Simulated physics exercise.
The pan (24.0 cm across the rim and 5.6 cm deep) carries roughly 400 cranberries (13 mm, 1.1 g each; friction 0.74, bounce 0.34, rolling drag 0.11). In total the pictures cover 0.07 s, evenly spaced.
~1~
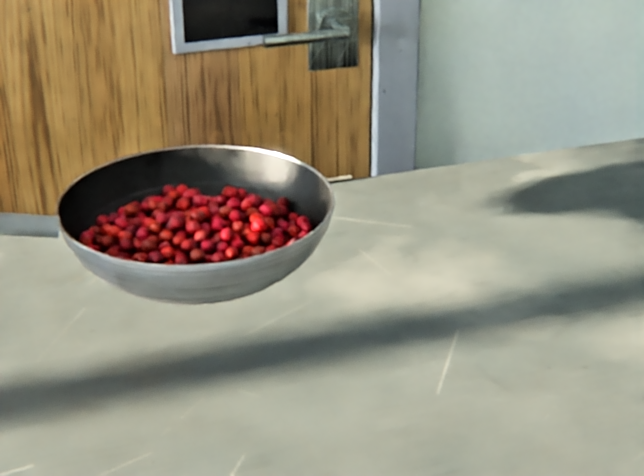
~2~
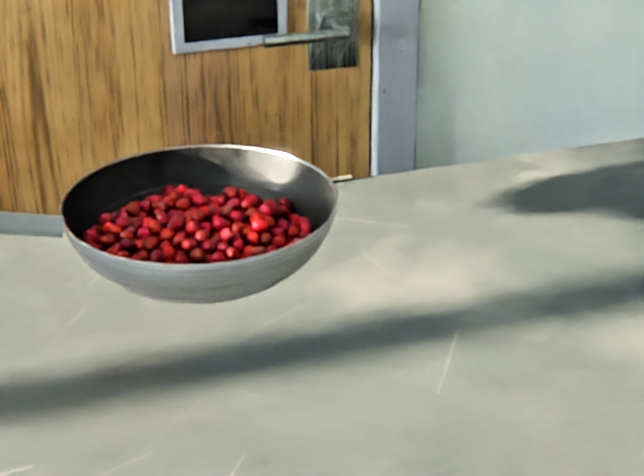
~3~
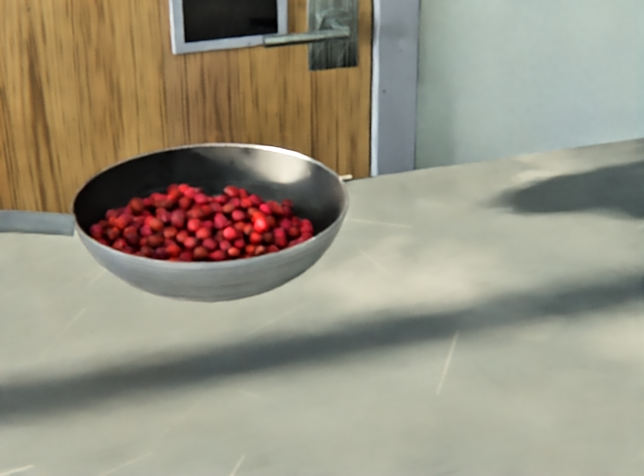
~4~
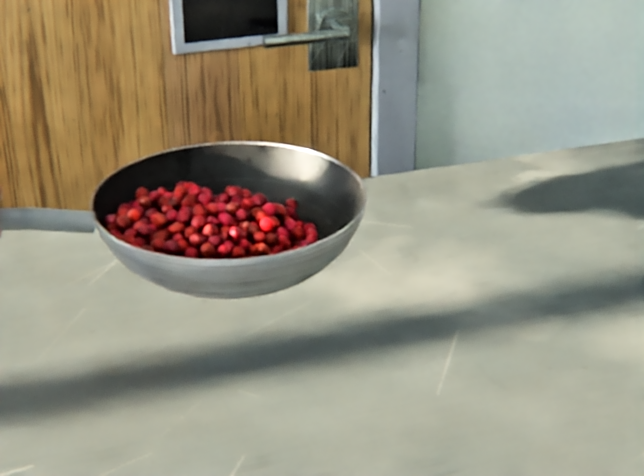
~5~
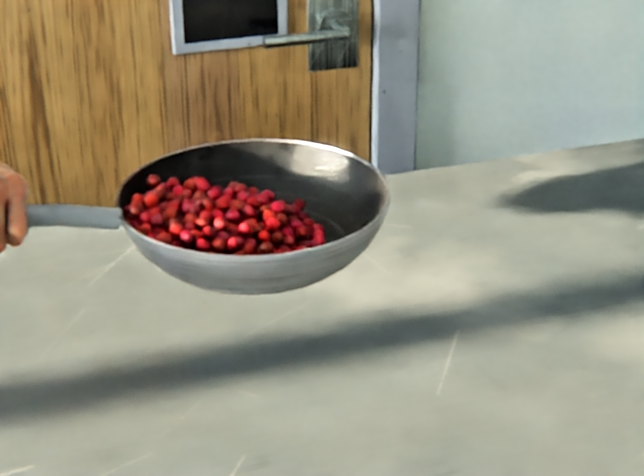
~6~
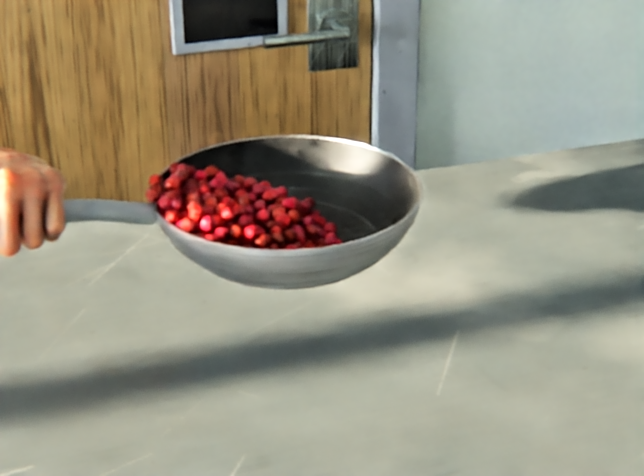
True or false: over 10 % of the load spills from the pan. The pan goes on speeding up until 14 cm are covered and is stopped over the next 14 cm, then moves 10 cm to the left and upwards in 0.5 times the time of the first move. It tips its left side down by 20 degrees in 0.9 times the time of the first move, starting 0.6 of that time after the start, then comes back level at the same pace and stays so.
True.
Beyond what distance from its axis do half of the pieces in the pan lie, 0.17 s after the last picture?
Close to 8.0 cm, I'd say.
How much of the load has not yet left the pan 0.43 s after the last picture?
My estimate is near 35 per cent still there.
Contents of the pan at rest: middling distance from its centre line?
6.0 centimetres, give or take.
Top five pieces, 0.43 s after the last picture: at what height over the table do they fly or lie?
About 54 cm above the table.
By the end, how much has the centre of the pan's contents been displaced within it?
I'd put it at about 3.0 centimetres.
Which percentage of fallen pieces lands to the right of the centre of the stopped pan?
Fraction: Near 20 %.
Then, 0.17 s after the last picture, tilt 20 degrees; pan 90 %, in the air 10 %; middle of all pieces near (517, 110).
Then, 0.31 s after the last picture, tilt 3 degrees; pan 50 %, in the air 50 %; middle of all pieces near (429, 42).
Then, 0.43 s after the last picture, tilt 0 degrees; pan 35 %, fallen right of where it stops 5 %, in the air 60 %; middle of all pieces near (344, 106).
Then, 0.55 s after the last picture, tilt 0 degrees; fallen left of where it stops 20 %, pan 35 %, fallen right of where it stops 10 %, in the air 40 %; middle of all pieces near (276, 221).
In the end, fallen left of where it stops 55 %, pan 35 %, fallen right of where it stops 10 %.
